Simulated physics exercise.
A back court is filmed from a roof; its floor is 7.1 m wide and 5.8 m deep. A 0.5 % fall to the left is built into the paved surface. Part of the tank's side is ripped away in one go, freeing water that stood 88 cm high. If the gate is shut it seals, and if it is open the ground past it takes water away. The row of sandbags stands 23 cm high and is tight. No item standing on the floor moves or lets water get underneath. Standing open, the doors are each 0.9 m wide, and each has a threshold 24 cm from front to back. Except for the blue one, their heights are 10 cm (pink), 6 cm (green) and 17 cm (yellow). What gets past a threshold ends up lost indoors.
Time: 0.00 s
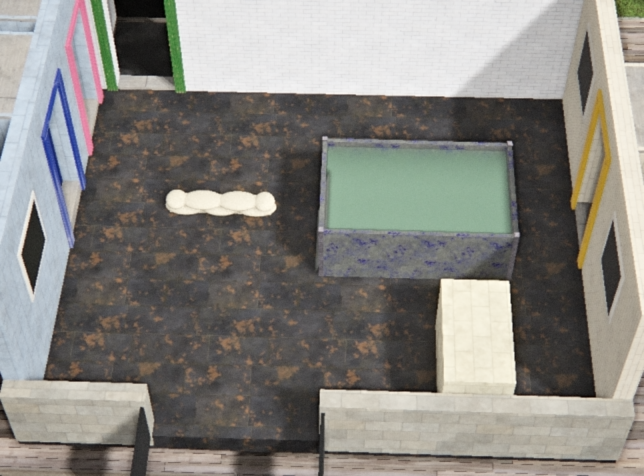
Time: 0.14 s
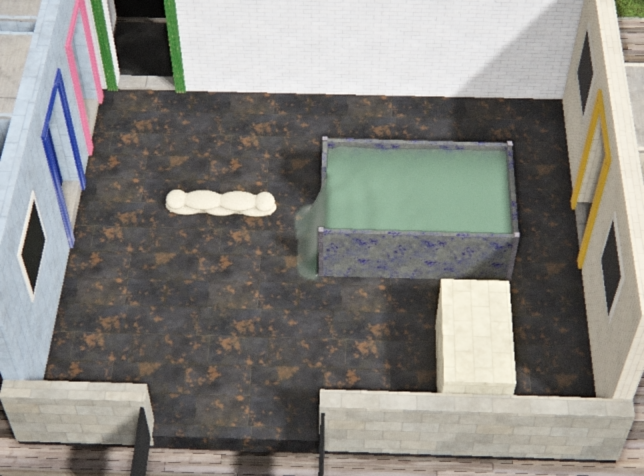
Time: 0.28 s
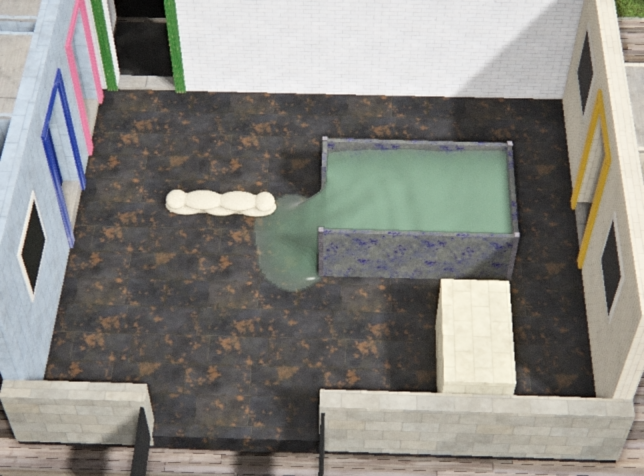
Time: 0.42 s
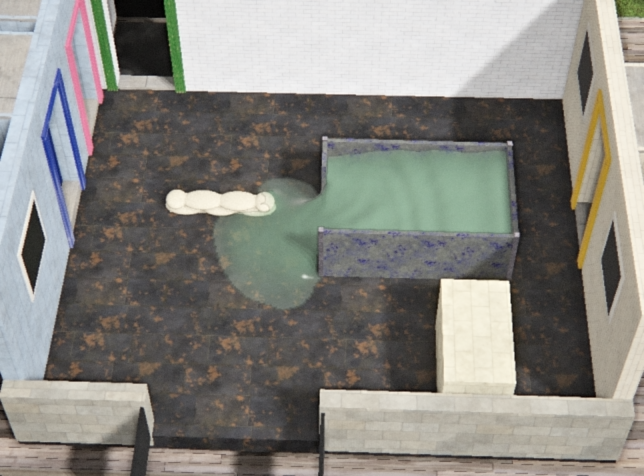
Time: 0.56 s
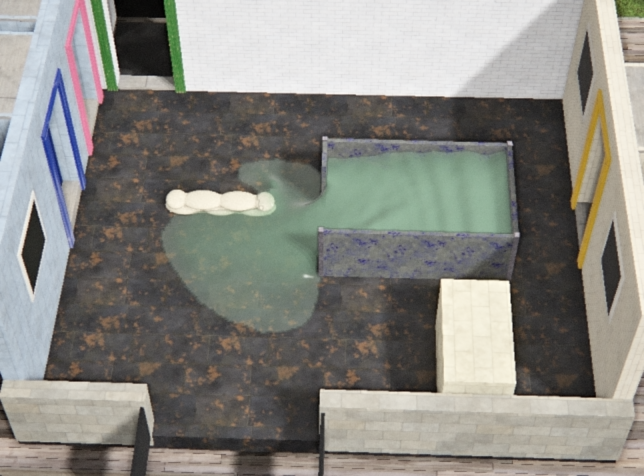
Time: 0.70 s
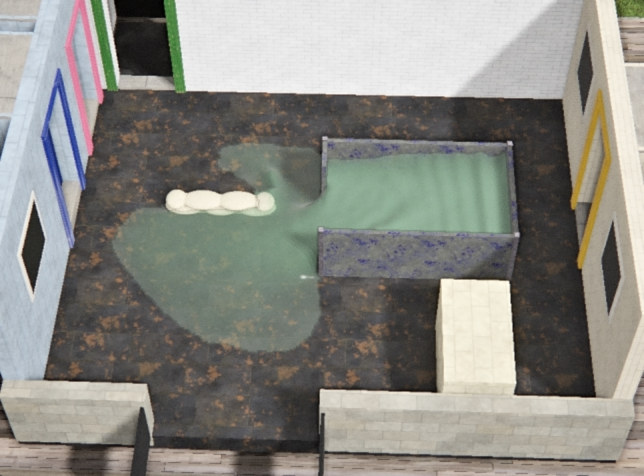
Green water pours from the tank's left side and spreads across the dark floor around a low white object.
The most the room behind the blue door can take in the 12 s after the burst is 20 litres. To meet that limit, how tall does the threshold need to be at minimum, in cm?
At least 34 cm or so.
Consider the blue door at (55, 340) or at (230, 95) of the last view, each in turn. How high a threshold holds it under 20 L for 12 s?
You'd want about 26 cm there first, then about 7.0 cm.
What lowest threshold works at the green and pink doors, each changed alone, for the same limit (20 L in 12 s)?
Roughly 15 cm for the green door and roughly 8.5 cm for the pink door.
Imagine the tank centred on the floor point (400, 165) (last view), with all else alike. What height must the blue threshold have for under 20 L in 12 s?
It should be around 27 cm high.
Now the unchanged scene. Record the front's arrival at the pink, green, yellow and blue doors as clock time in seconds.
Door pink: 1.6 seconds; door green: 1.6 seconds; door yellow: 7.0 seconds; door blue: 0.9 seconds.
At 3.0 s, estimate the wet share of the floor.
The wet part is about 45 per cent.
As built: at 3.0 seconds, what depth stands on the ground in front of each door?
Depths in cm - pink: 6, green: 13, yellow: 0, blue: 29.
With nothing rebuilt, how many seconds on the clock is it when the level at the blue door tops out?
Peak time: Around 2.2 s.
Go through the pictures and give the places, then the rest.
The tank at (418, 190) is whole and still, 88 cm deep; the blue door at (65, 168) is dry, in the first picture.
The gap is at (325, 225), the front 0.4 m out at (300, 225); the back of the tank holds 88 cm, in the second picture.
The front is at (261, 238), 0.9 m from the gap at (325, 228); 1.1 m2 of floor is wet, 88 cm left at the back, in the third picture.
Water pours out at (325, 230) and has run 1.5 m, to (218, 236); about 12 cm deep outside, 88 cm at the back, in the fourth picture.
The front is at (170, 249), 2.2 m from the gap at (325, 230); 4.0 m2 of floor is wet, 83 cm left at the back, in the fifth picture.
The gap is at (325, 230), the front 2.9 m out at (119, 244); the back of the tank holds 74 cm; the blue door at (65, 168), 3.6 m from the gap, is still 0.8 m from the nearest water, in the sixth picture.
After 1.4 s water covers 40 % of the floor, deepest (48 cm) near (316, 253); 31 cm at the blue door, 24 litres in over its 21 cm threshold.
After 3.0 s water covers 45 % of the floor, deepest (44 cm) near (40, 403); 29 cm at the blue door, 124 litres in over its 21 cm threshold.
After 12.0 s water covers 95 % of the floor, deepest (12 cm) near (101, 98); 10 cm at the blue door, 147 litres in over its 21 cm threshold.
At the blue door as built, the water arrived by 0.9 s and peaked near 35 cm at 2.2 s.
With a threshold of 31 cm, 37 litres would have come in within the 12 s; with 42 cm, 2 litres. So under 20 litres takes about 34 cm.
